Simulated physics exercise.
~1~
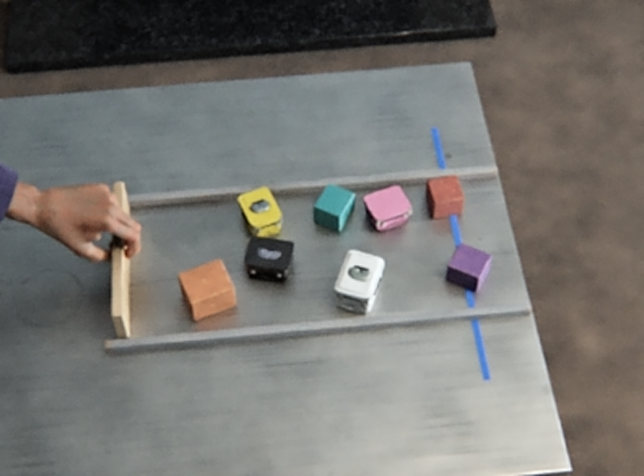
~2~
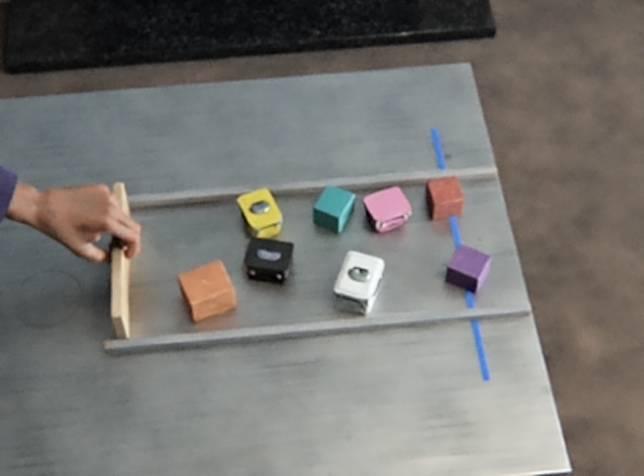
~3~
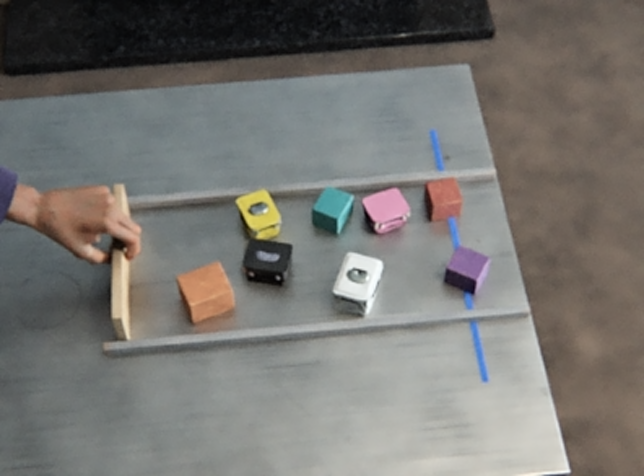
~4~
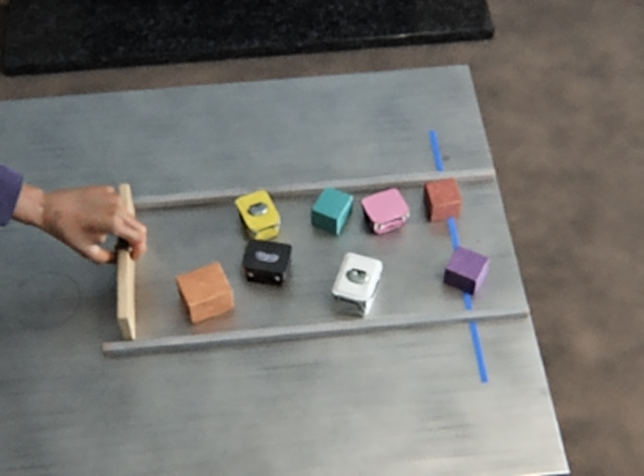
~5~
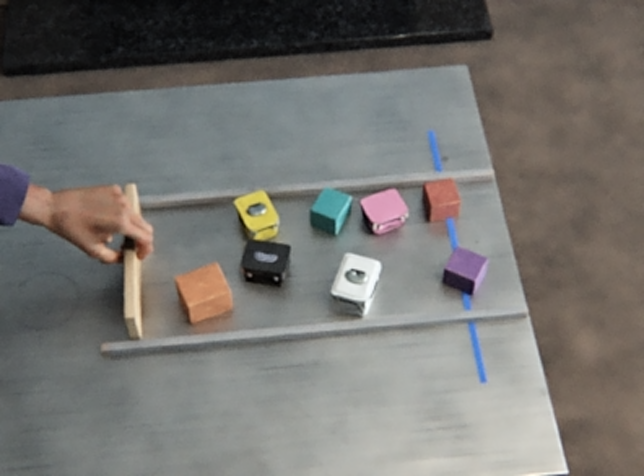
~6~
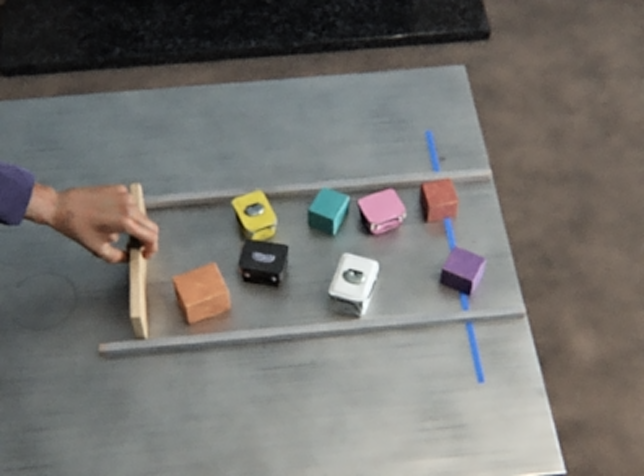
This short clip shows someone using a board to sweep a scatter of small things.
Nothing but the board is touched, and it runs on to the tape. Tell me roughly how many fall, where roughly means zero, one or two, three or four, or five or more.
Roughly, three or four fall.
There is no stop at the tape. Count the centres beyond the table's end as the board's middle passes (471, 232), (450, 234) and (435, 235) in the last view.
Going through the three positions, you'd get 5, 4 and 3.
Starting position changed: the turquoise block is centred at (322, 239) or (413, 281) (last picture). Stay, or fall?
In that order, it does not fall; falls.
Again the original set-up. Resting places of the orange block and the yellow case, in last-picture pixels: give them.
Answer: First (484, 274), after that (461, 202).
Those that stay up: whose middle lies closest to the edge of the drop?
The turquoise block.
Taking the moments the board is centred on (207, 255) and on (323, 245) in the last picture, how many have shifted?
At the first place 1, at the second 6.
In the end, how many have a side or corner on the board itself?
That comes to 3.
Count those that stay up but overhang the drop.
The number would be 1.
Soon after, none off yet; purple block at rest near (463, 271); red block at rest near (439, 200); pink case at rest near (381, 212).
After that, none off yet; purple block at rest near (463, 271); red block displaced about its own width near (461, 199); pink case displaced about its own width near (428, 208).
In the end, the number that fall off is three or four; gone, white case, pink case, red block and purple block.
